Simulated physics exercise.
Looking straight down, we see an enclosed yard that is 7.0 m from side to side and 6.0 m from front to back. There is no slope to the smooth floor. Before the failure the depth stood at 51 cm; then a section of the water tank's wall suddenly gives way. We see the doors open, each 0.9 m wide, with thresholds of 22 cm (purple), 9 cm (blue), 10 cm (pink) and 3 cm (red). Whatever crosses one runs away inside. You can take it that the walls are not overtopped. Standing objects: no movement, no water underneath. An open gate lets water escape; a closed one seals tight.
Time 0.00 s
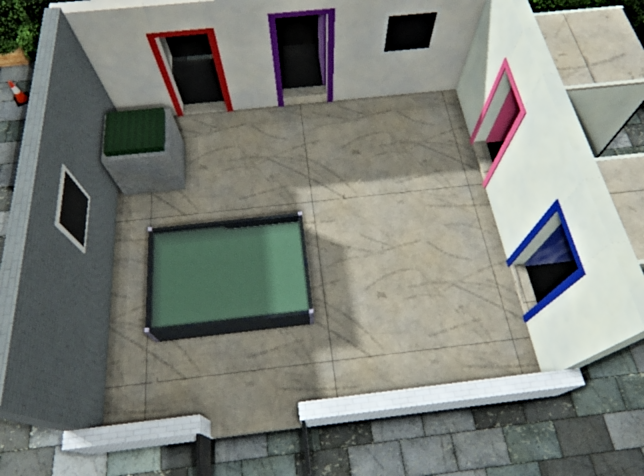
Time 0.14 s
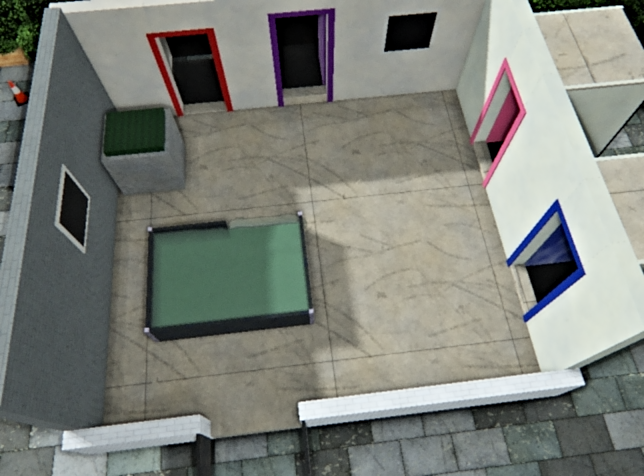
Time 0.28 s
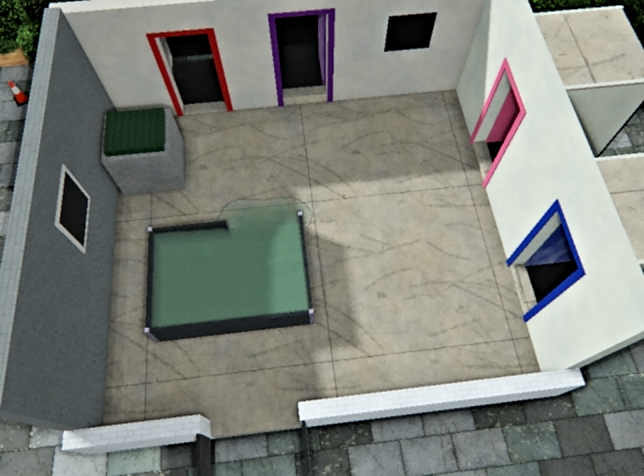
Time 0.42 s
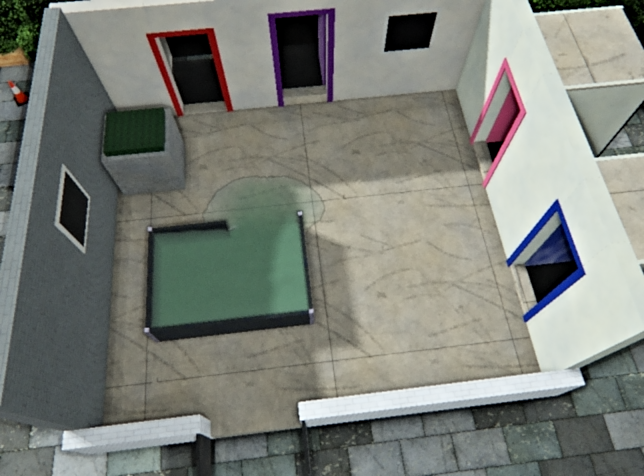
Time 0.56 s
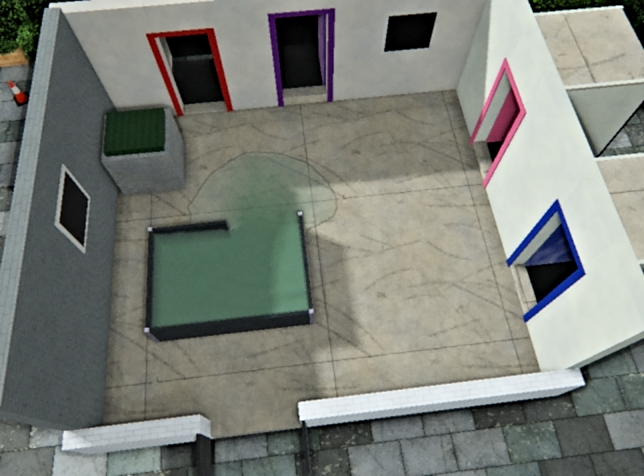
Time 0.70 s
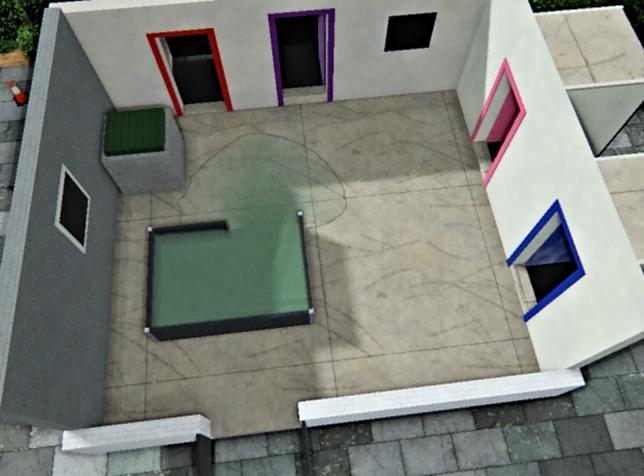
The clip shows a walled yard with colourful open doorways, where part of the far side of a low rectangular tank opens and greenish water pours through the gap, spreading across the pale floor in a widening, thinning fan.
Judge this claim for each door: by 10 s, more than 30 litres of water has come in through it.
Verdicts: The purple door, false; the blue door, false; the pink door, false; the red door, true.
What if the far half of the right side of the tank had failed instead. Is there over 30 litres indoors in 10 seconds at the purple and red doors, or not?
Purple stays inside, red stays inside, judged against that limit.
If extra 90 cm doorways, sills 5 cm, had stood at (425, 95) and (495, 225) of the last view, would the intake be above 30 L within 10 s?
Order as listed: Surpassed and respected.
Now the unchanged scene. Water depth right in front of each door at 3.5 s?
Door by door in cm, purple shows 17, blue shows 0, pink shows 4, red shows 13.
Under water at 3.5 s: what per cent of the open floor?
Close to 35 in a hundred.
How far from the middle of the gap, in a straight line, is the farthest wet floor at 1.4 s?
It comes to some 3.2 metres.
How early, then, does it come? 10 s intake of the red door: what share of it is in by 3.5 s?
About 45 per cent.
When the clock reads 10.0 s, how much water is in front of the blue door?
I'd say close to 3.0 cm.
After 1.4 s water covers 25 % of the floor and is deepest (29 cm) near (284, 225); purple door 17 cm at the sill, 0 L in, blue door not reached, pink door not reached, red door 8 cm at the sill, 3 L in.
After 2.2 s water covers 30 % of the floor and is deepest (26 cm) near (265, 118); purple door 24 cm at the sill, 0 L in, blue door not reached, pink door not reached, red door 17 cm at the sill, 50 L in.
After 3.5 s water covers 35 % of the floor and is deepest (26 cm) near (453, 93); purple door 17 cm at the sill, 2 L in, blue door not reached, pink door 4 cm at the sill, 0 L in, red door 13 cm at the sill, 131 L in.
After 6.0 s water covers 60 % of the floor and is deepest (16 cm) near (131, 145); purple door 9 cm at the sill, 3 L in, blue door 3 cm at the sill, 0 L in, pink door 10 cm at the sill, 1 L in, red door 11 cm at the sill, 227 L in.
After 10.0 s water covers 90 % of the floor and is deepest (10 cm) near (457, 106); purple door 6 cm at the sill, 3 L in, blue door 3 cm at the sill, 0 L in, pink door 7 cm at the sill, 2 L in, red door 7 cm at the sill, 294 L in.
